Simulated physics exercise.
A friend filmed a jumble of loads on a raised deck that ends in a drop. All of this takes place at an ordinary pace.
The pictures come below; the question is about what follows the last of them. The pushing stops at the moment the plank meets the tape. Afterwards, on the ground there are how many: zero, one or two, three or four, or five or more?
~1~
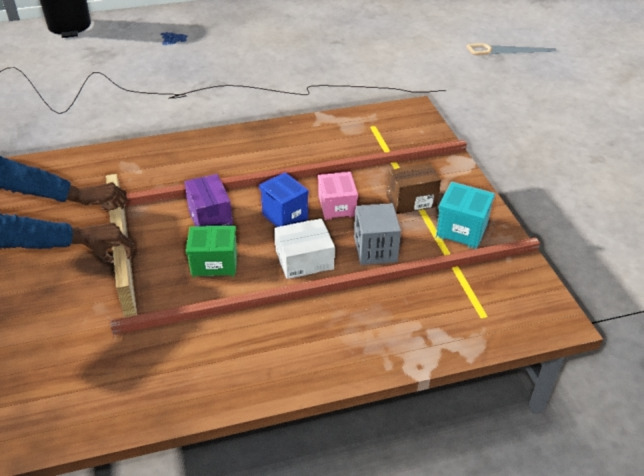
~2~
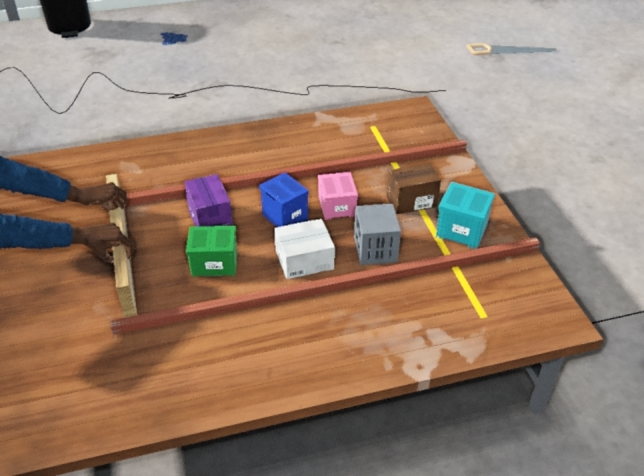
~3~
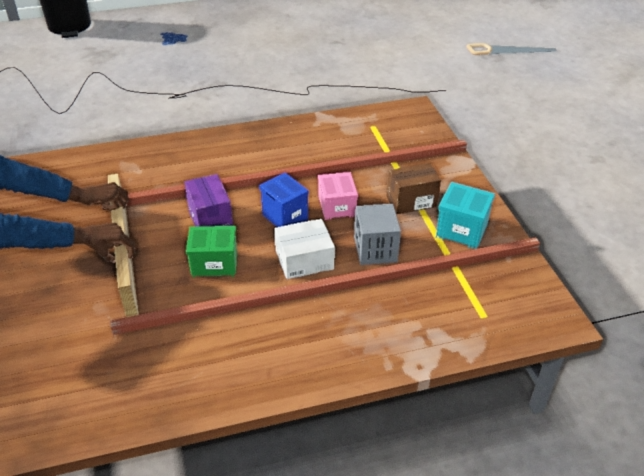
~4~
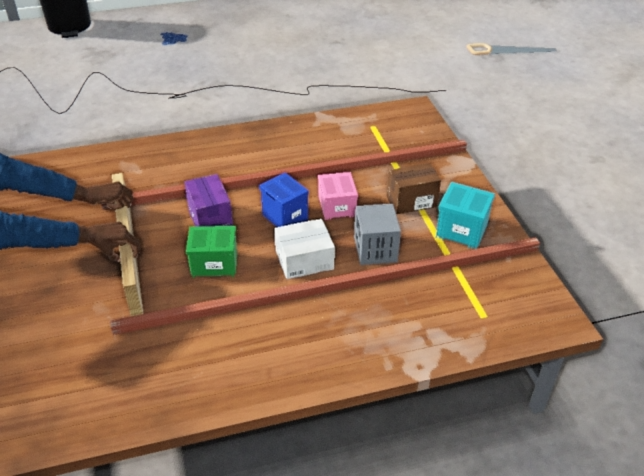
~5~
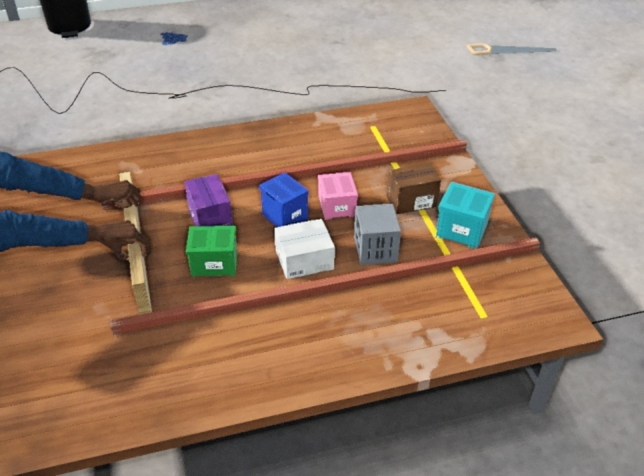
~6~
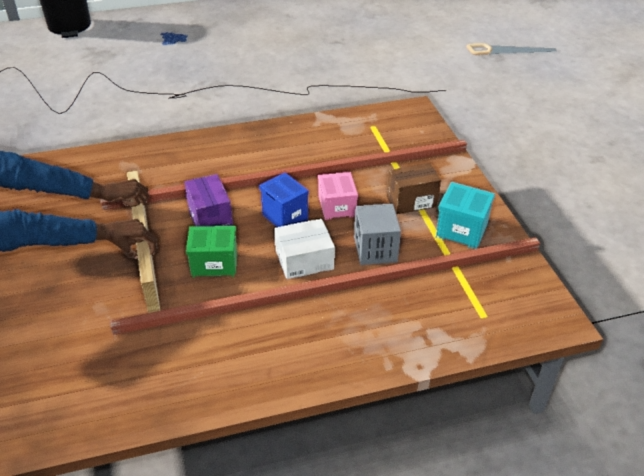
Watching this, the number dropping off is three to four.
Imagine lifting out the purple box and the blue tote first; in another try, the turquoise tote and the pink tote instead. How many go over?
Tally per try: 2 / 2.
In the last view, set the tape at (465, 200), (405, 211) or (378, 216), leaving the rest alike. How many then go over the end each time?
In order: 6, 3 and 1.
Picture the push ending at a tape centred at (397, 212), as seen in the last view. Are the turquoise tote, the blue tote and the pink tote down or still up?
The turquoise tote is gone; the blue tote keeps its place; and the pink tote keeps its place.
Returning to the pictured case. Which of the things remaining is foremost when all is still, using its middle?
Answer: The pink tote.
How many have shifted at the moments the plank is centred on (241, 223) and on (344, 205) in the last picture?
I get 4 at the one place and 8 at the other.
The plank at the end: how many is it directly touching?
So the total is 2.
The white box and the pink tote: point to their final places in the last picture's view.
Look around (499, 220) for the first and around (485, 171) for the second.
A little later, none off yet; turquoise tote at rest near (464, 216); brown parcel at rest near (413, 189); grey crate shifted a little near (385, 233).
When it is over, the number that fall off is three or four; down, grey crate, brown parcel and turquoise tote.
